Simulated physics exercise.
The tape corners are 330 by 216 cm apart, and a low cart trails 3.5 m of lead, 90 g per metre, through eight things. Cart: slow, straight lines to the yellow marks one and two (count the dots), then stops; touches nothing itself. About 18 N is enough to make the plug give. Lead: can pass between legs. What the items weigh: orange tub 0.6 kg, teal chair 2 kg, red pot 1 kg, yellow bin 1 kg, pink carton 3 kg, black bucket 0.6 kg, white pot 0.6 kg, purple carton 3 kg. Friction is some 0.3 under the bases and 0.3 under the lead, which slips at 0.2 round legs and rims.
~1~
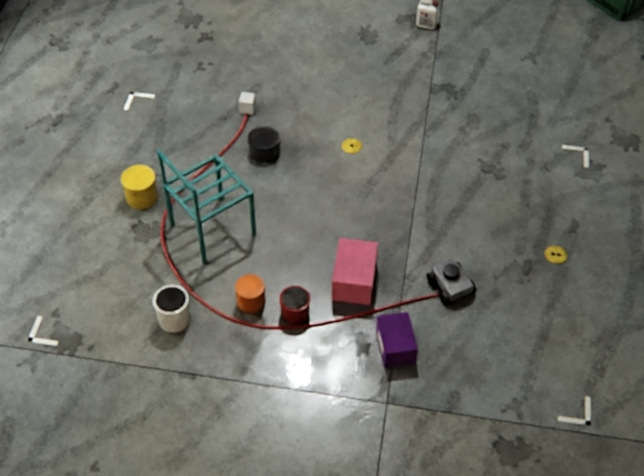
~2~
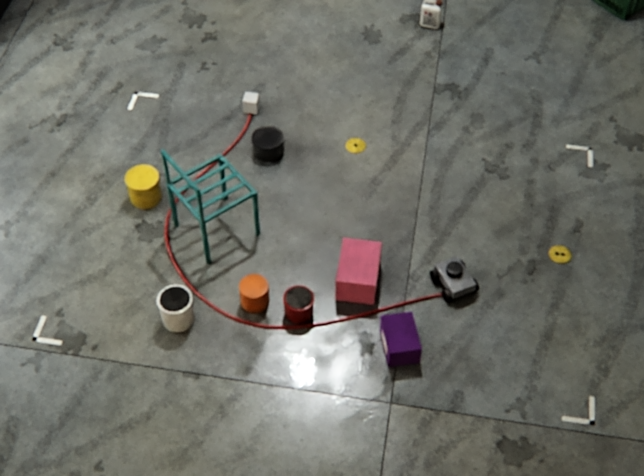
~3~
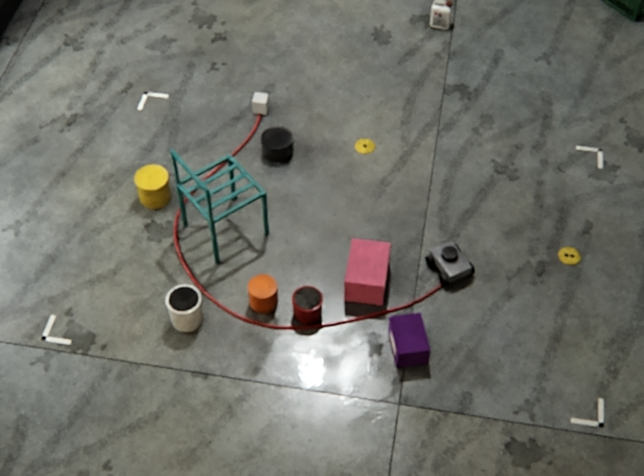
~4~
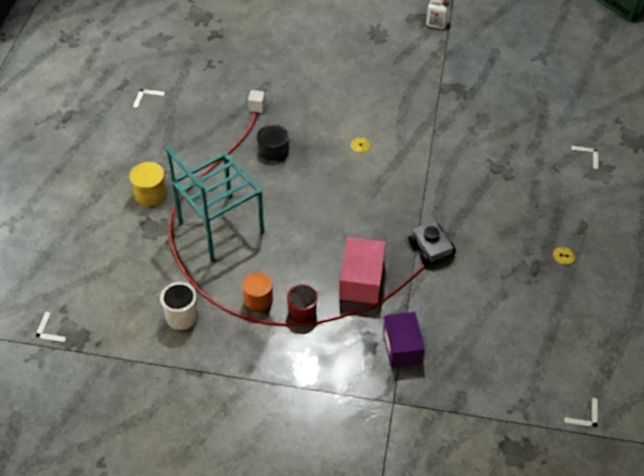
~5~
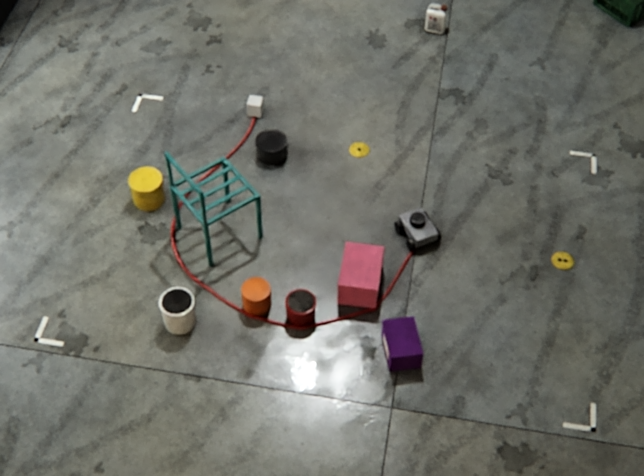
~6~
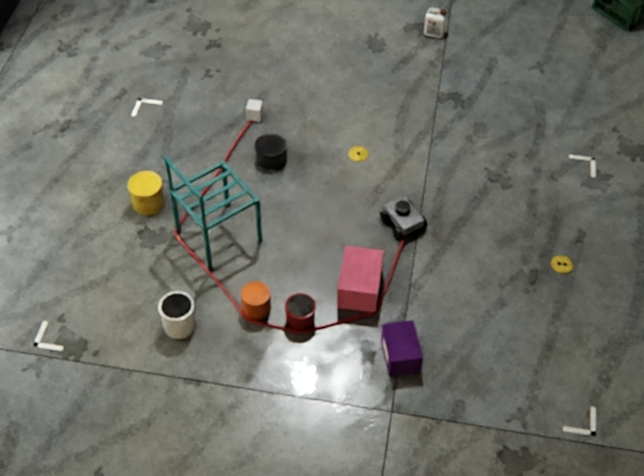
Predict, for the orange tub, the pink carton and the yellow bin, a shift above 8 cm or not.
Orange tub: Gone from its spot. Pink carton: Gone from its spot. Yellow bin: Still on its spot.
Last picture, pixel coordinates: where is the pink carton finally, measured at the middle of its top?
In the last view, the top sits at about (333, 239).
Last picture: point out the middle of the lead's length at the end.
Around (286, 291).
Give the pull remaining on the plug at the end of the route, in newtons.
It comes out close to 3 N.
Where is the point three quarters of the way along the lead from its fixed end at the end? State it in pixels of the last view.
About (426, 283).
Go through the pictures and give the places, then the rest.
In the first picture, shows, orange tub (250, 286); pink carton (355, 261); yellow bin (138, 177); marks (352, 146) (556, 255); lead runs through (399, 304); cart (455, 292).
In the second picture, shows, lead runs through (403, 304); cart (458, 290).
In the third picture, shows, lead runs through (411, 304); cart (454, 273).
In the fourth picture, shows, cart (435, 253).
In the fifth picture, shows, lead runs through (207, 288); cart (421, 239).
In the sixth picture, shows, orange tub (255, 293); pink carton (361, 269); yellow bin (145, 183); lead runs through (226, 292); cart (407, 227).
Next, cart at (366, 168), 4 N at the fixed end; pink carton 22 cm off its start, orange tub 19 cm off its start, red pot 20 cm off its start.
Then, cart at (416, 184), lead slack at the fixed end; pink carton 29 cm off its start, orange tub 23 cm off its start, red pot 24 cm off its start.
After that, cart at (493, 226), lead slack at the fixed end; pink carton 29 cm off its start at (333, 239), orange tub 23 cm off its start at (278, 268), red pot 24 cm off its start at (307, 273).
Later, cart at (560, 264), 3 N at the fixed end; orange tub 30 cm off its start, pink carton 29 cm off its start, teal chair 27 cm off its start.
At the end, cart at (560, 264), 3 N at the fixed end; orange tub 30 cm off its start at (283, 259), pink carton 29 cm off its start at (333, 239), yellow bin 0 cm off its start at (145, 183), teal chair 27 cm off its start at (258, 191).
